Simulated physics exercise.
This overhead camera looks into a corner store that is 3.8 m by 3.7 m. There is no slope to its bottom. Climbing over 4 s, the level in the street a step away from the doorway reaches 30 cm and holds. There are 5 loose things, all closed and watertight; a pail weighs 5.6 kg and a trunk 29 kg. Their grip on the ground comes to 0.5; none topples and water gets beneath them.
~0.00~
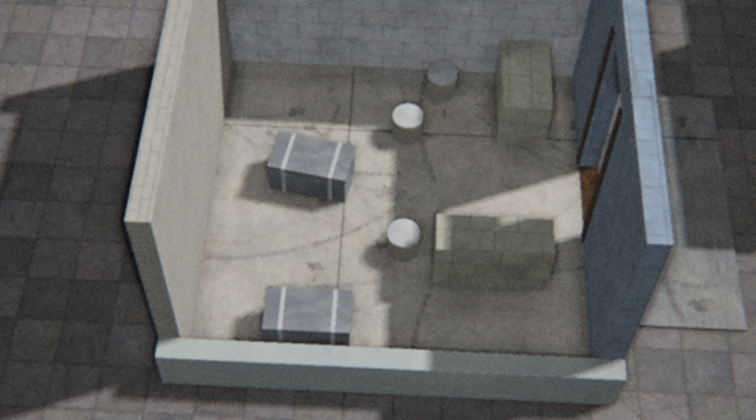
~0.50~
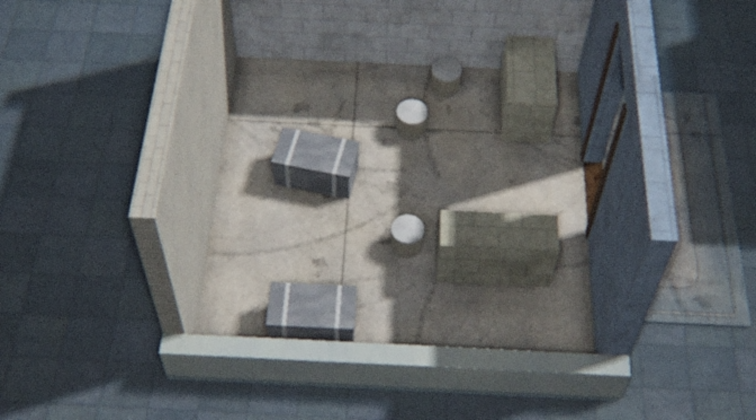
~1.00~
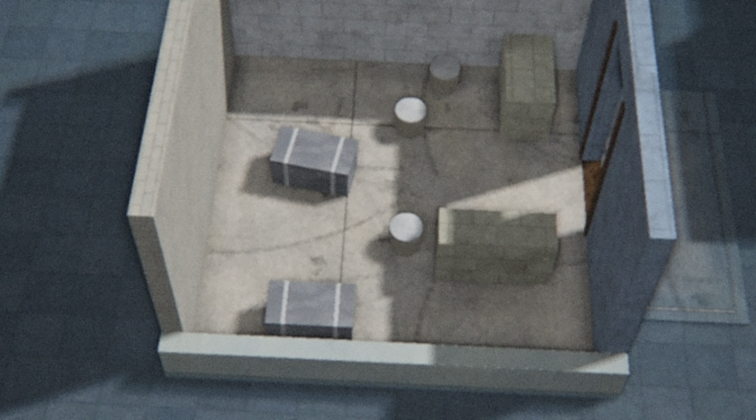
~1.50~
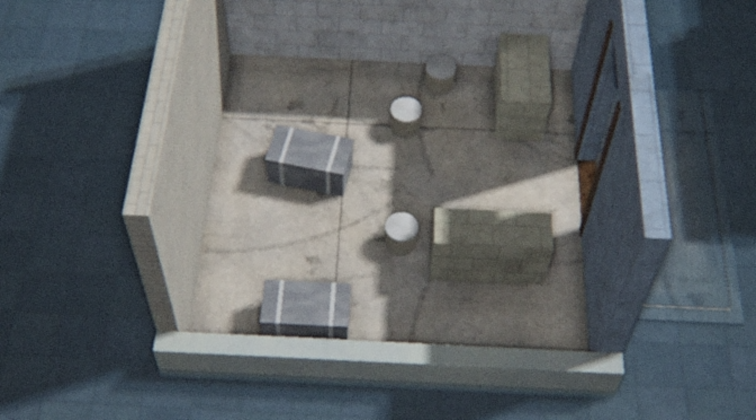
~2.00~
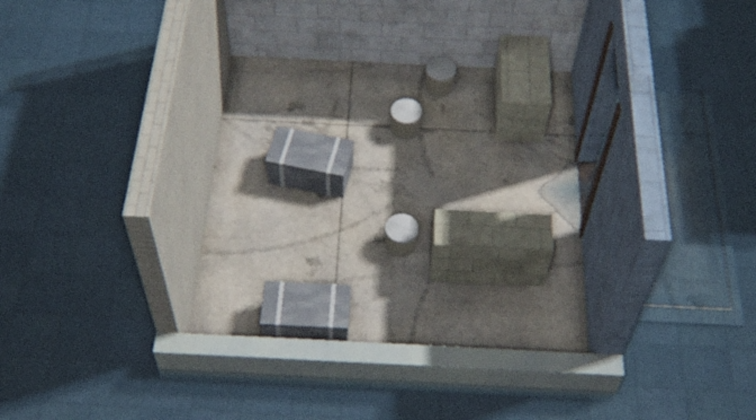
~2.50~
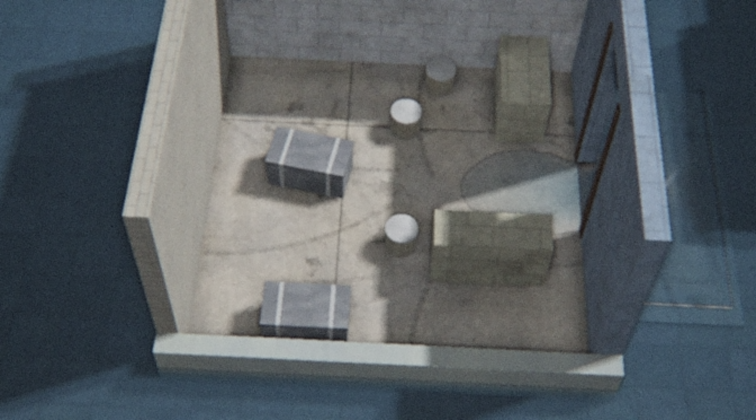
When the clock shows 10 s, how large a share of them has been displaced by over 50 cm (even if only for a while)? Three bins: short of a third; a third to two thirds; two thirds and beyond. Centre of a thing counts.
The share is two thirds and up.
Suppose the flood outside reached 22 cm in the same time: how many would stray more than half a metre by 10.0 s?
In that case the number is 1.
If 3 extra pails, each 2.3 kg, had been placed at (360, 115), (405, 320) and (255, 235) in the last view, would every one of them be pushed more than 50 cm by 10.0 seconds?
Sequence: Above the line / above the line / above the line.
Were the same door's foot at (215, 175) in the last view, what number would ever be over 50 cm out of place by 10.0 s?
That would give 4.
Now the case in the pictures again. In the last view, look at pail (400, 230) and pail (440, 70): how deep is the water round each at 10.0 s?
Depth approx. 10 cm / 9 cm.
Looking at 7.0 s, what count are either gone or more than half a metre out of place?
2 of them.
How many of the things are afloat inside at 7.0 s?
At that point I count 2.
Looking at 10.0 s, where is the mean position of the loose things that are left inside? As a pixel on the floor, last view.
I'd put it around (420, 222).
After 3.5 s 0 of 5 are over 50 cm from their spots; 0 afloat.
After 4.5 s 0 of 5 are over 50 cm from their spots; 0 afloat.
After 7.0 s 2 of 5 are over 50 cm from their spots; 2 afloat.
After 10.0 s 4 of 5 are over 50 cm from their spots, and 4 have been at some point; 3 afloat.
